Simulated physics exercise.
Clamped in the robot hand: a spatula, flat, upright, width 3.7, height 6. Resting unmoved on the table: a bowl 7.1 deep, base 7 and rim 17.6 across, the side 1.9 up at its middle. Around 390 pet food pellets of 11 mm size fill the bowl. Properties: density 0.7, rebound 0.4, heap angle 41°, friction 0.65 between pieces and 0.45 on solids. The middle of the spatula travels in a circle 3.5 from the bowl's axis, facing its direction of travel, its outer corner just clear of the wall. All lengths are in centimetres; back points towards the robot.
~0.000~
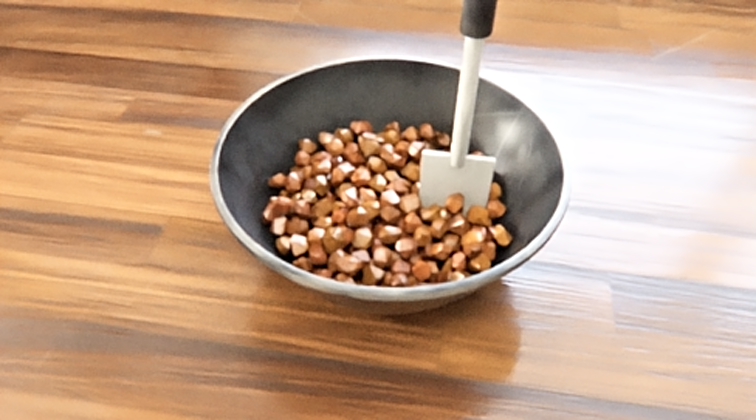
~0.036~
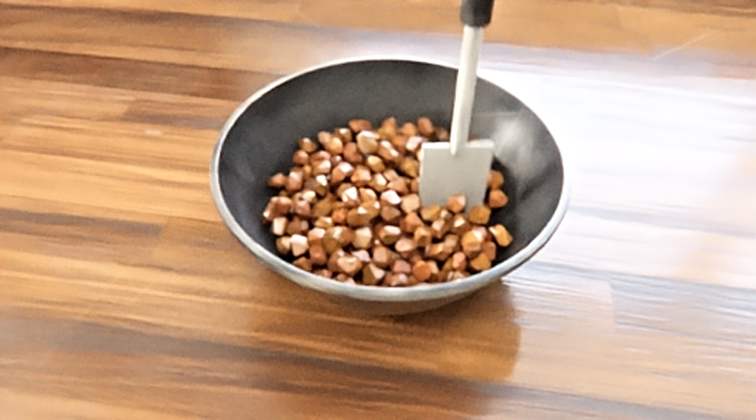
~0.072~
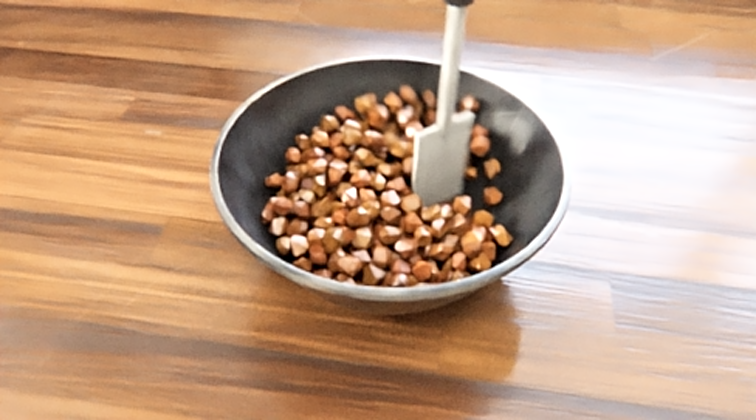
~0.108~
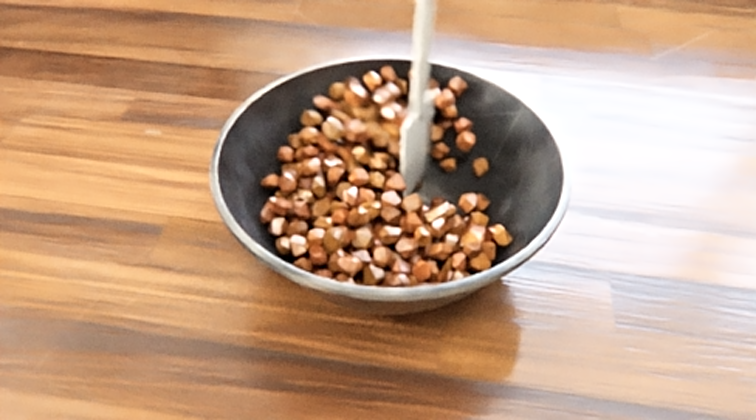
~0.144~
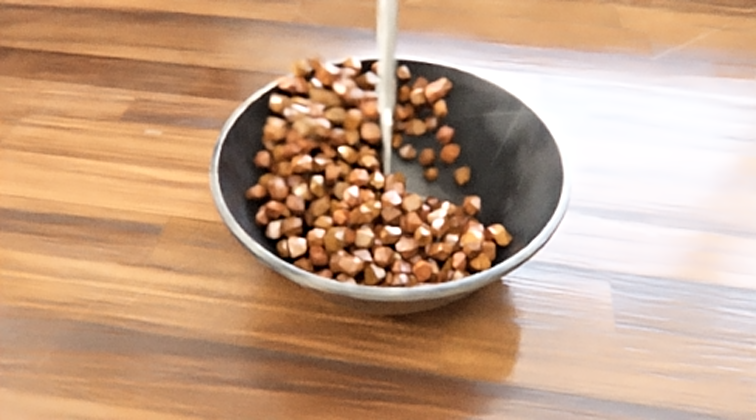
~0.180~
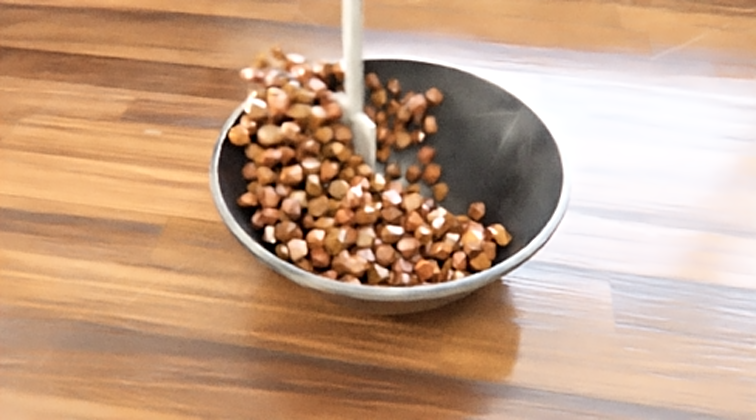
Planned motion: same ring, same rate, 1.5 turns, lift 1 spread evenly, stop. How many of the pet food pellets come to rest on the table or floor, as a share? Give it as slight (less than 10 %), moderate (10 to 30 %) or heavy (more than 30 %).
It is moderate.
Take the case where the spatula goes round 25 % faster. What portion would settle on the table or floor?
In that case it comes to around 30 percent.
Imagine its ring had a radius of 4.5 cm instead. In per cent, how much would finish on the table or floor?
Then some 30 percent.
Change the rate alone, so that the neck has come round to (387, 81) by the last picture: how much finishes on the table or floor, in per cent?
About 10 %.
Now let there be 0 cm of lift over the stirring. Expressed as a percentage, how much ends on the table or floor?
About 20 per cent.
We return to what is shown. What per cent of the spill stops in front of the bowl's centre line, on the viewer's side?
70 per cent, roughly.
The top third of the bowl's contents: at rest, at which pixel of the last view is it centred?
(321, 210).
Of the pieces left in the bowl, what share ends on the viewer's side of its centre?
About 55 per cent.
By 0.37 s, 289° round, highest piece 9 above the table; 358 in the bowl, 16 on the table or floor, 16 in flight or on the tool.
By 0.56 s, 85° round, highest piece 10 above the table; 336 in the bowl, 46 on the table or floor, 8 in flight or on the tool.
By 0.85 s, 180° round, highest piece 8 above the table; 324 in the bowl, 66 on the table or floor.
By 1.55 s, 180° round, highest piece 8 above the table; 324 in the bowl, 66 on the table or floor.
Final count, 324 in the bowl, 66 on the table or floor. That is 17 % on the table or floor.
